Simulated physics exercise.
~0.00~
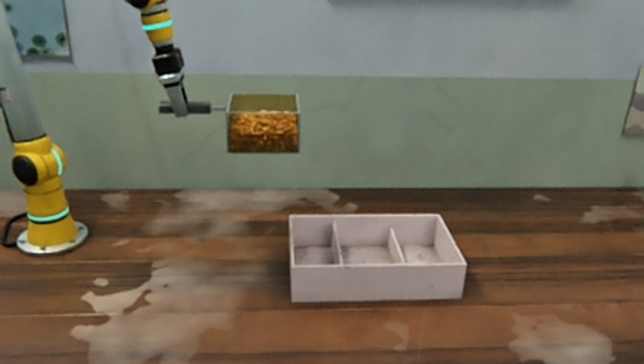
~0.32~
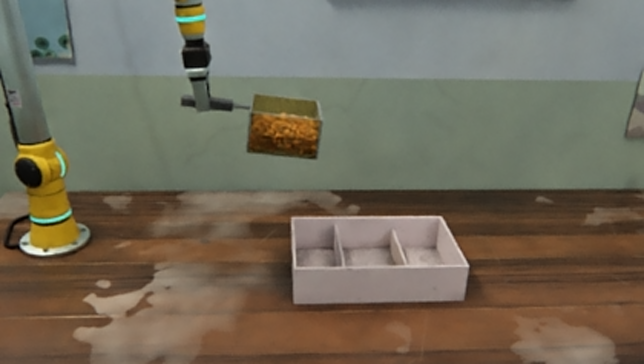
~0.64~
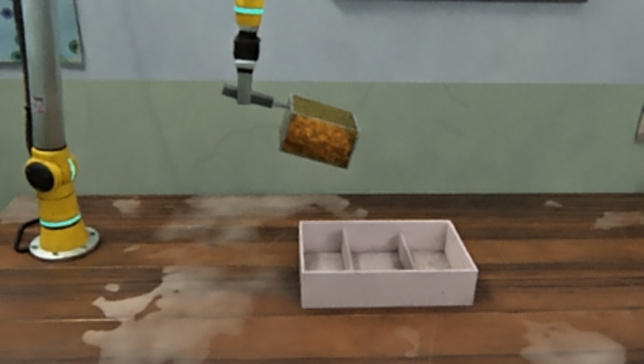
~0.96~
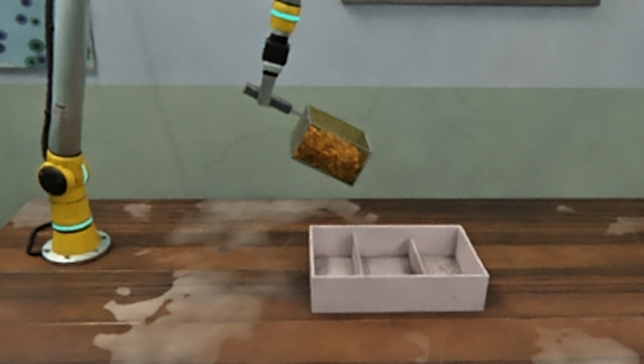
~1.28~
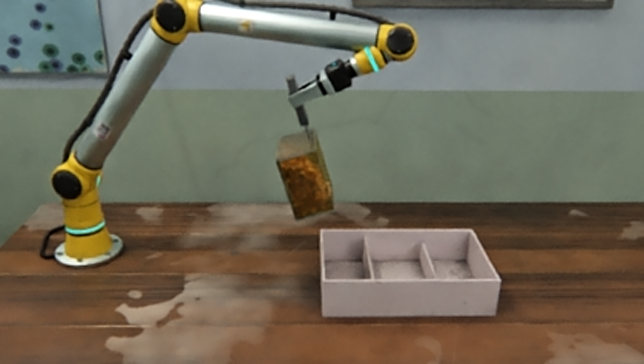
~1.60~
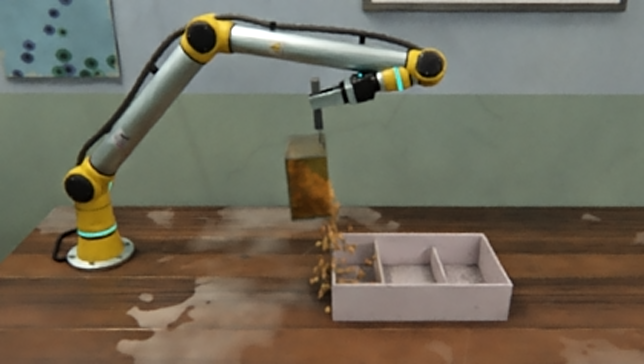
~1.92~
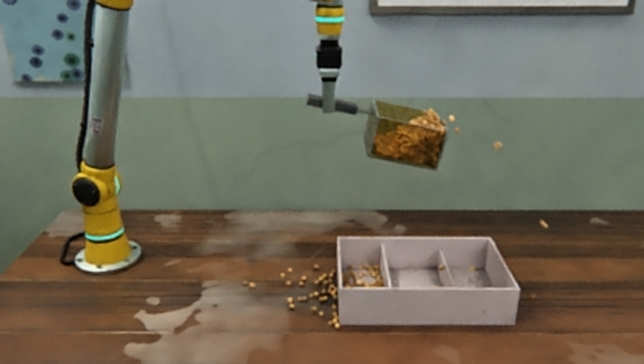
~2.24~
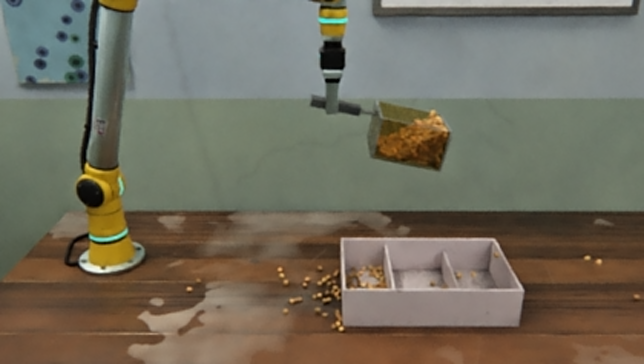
The clip shows a yellow and grey robot arm carrying a box of chickpeas rightward, tipping it steeply so some pour into a divided crate's left part and onto the table, then tilting it back, most still inside and a few pieces scattered in the other parts.
